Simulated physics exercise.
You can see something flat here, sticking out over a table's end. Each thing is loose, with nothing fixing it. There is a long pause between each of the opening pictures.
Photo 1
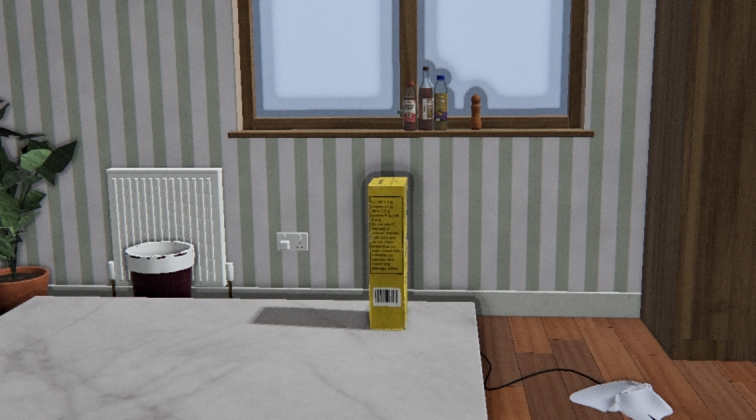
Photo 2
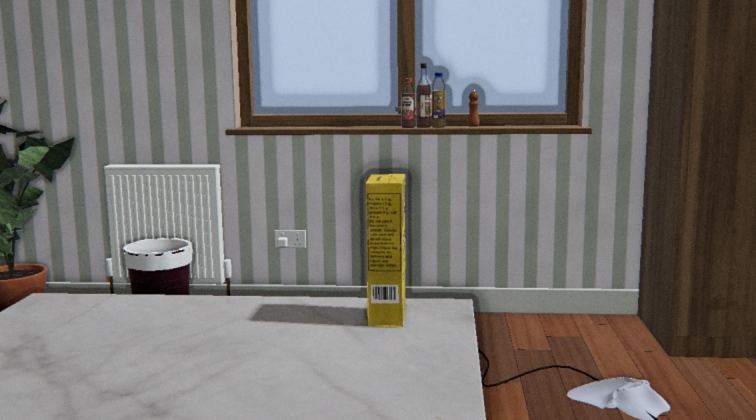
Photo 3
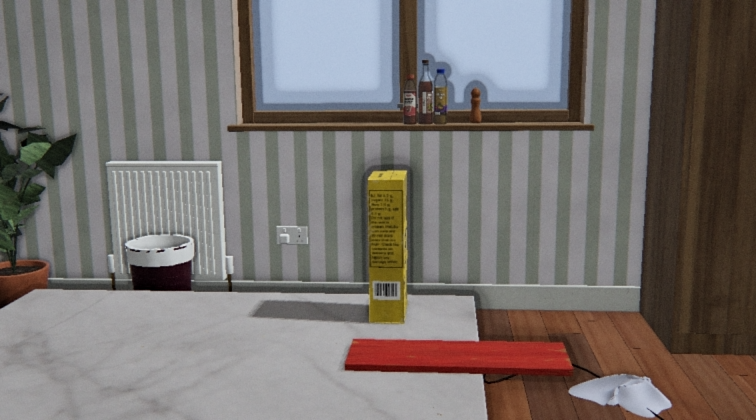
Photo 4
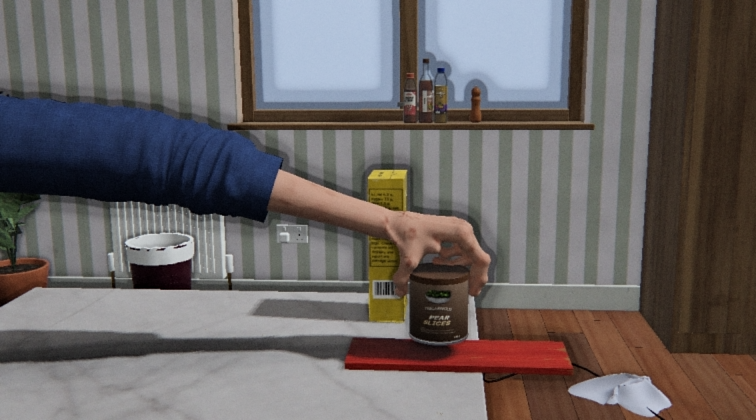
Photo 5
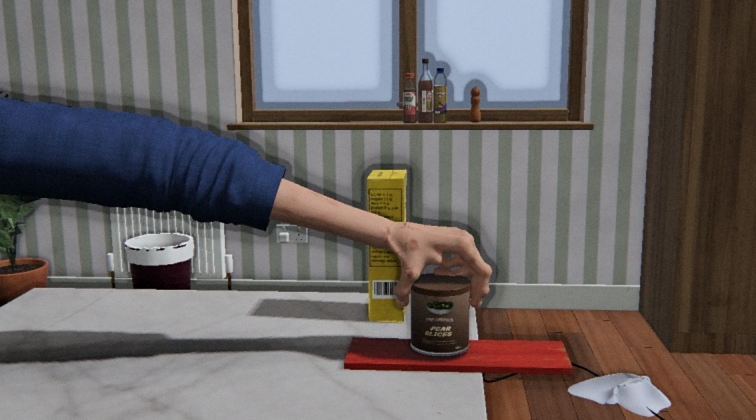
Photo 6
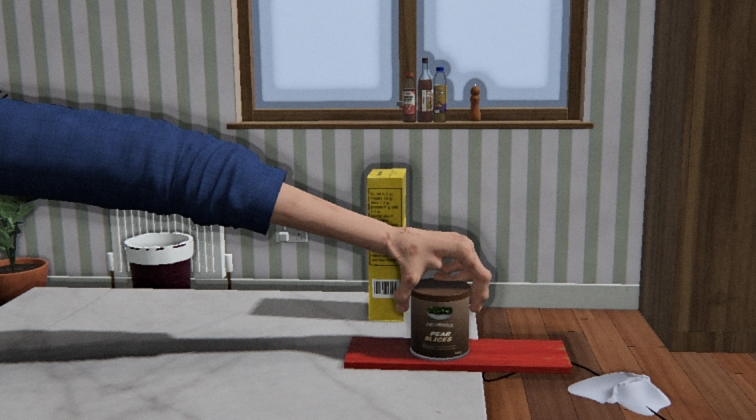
A red board appeared on the marble table beside a yellow box, jutting past the right edge, and then a blue-sleeved arm reached in from the left and lowered a brown tin onto it.
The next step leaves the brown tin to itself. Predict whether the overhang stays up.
I expect it to stay up.
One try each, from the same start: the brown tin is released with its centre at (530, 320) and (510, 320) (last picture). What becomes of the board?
Topples, then Topples.
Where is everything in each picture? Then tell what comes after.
In the first picture, the last thing is not in view yet.
In the second picture, the last thing is not in view yet.
In the third picture, the last thing is not in view yet; red board (457, 356).
The fourth picture shows on its way; brown tin (438, 303); red board (457, 355).
The fifth picture shows on its way; brown tin (440, 313); red board (457, 355).
The sixth picture shows set down, still held; brown tin (440, 318); red board (456, 354).
Then, 0.20 s past the last view, nothing moves.
Then, 0.60 s past the last view, brown tin resting near (440, 319).
Finally, all 3 still in place. Final places as the last picture's camera would see them, brown tin near (440, 319). The board holds.
